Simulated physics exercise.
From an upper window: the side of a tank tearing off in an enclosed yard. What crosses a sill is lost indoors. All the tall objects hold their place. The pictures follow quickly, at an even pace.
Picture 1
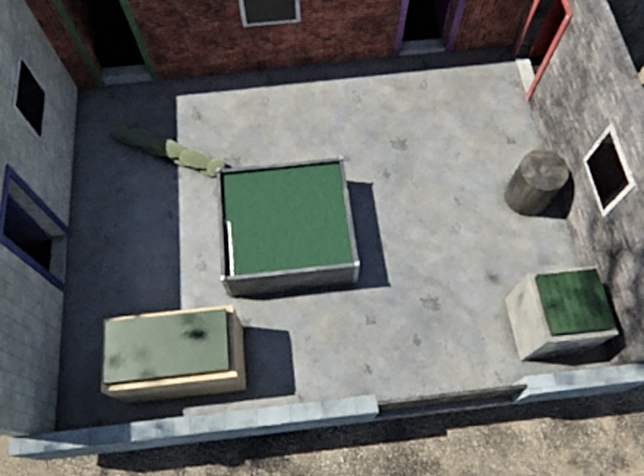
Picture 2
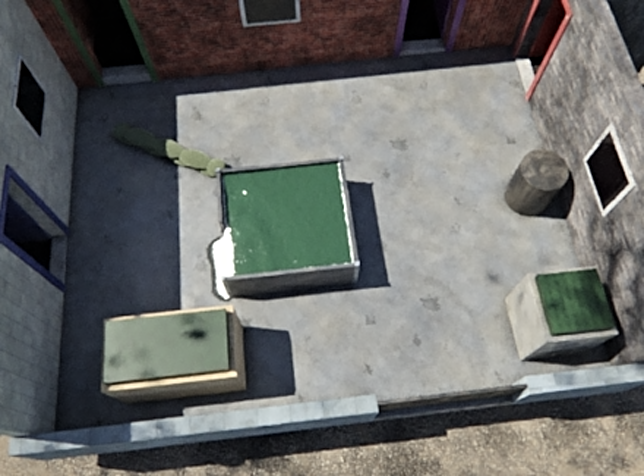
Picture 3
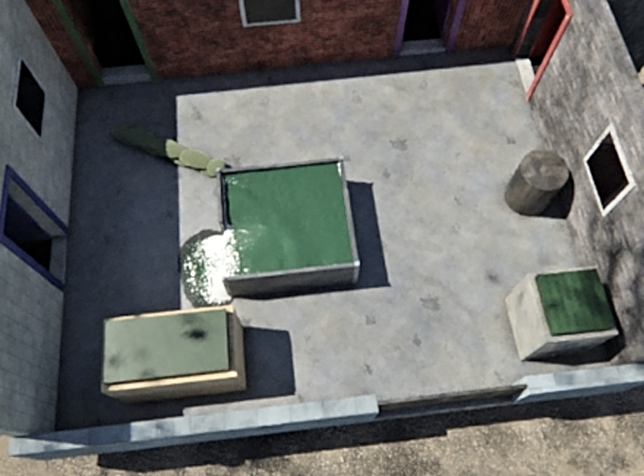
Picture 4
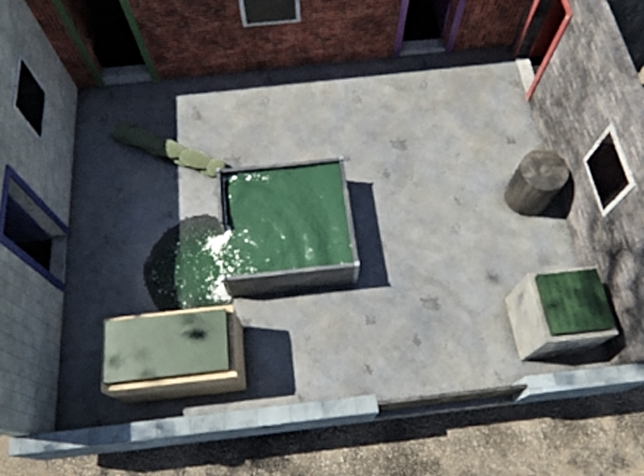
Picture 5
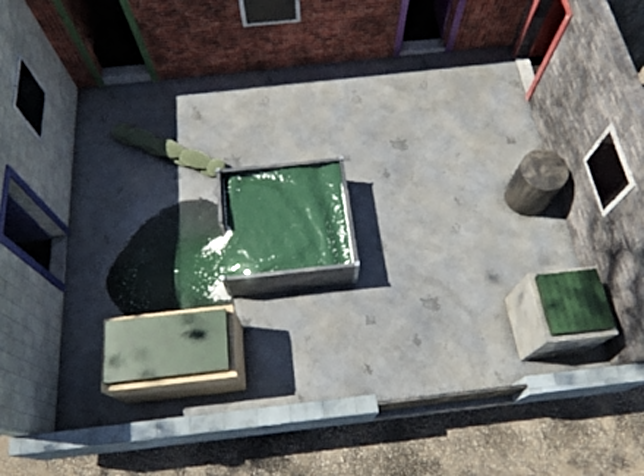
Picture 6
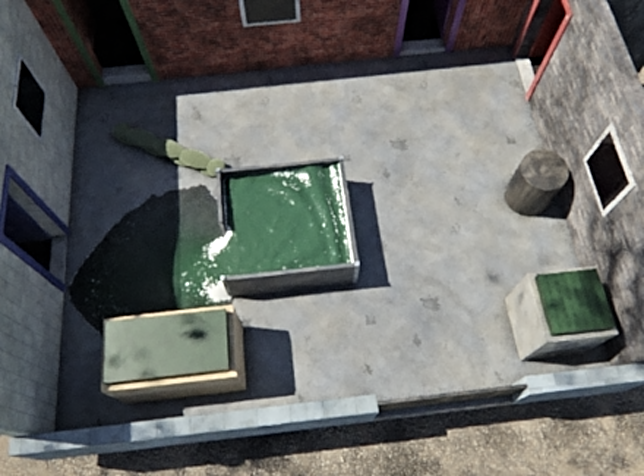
The video shows a green-topped tank in a walled yard as its left side opens and green, foaming water pours out, spreading leftward across the paving toward the left wall while the surrounding objects stay still.
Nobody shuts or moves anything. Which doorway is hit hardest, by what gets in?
Most goes in at the blue door.
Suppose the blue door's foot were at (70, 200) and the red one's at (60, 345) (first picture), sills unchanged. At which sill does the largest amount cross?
The red-painted one.
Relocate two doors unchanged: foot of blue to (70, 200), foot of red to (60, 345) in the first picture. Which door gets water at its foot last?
It is the door marked purple.
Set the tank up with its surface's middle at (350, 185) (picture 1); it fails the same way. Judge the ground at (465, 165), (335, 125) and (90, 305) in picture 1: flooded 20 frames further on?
In turn: Clear, free of water, flooded.
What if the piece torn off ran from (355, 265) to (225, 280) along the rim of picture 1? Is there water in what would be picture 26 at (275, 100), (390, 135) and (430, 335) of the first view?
As listed: Dry, dry, flooded.
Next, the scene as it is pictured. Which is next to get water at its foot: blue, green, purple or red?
It is the one in blue.
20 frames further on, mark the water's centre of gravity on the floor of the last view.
Roughly at (193, 267).
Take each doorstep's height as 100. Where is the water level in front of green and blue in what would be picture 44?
Roughly 50 per cent, then 260 per cent.
A moment on, water covers 15 % of the floor; purple door not reached, blue door some in, red door not reached, green door not reached.
Next, water covers 20 % of the floor; purple door not reached, blue door a lot in, red door not reached, green door not reached.
Then, water covers 30 % of the floor; purple door not reached, blue door a lot in, red door not reached, green door wet at the sill, nothing in.
Later, water covers 55 % of the floor; purple door not reached, blue door a lot in, red door not reached, green door wet at the sill, nothing in.
In the end, water covers 85 % of the floor; purple door not reached, blue door a lot in, red door not reached, green door wet at the sill, nothing in; the blue door has let in the most.
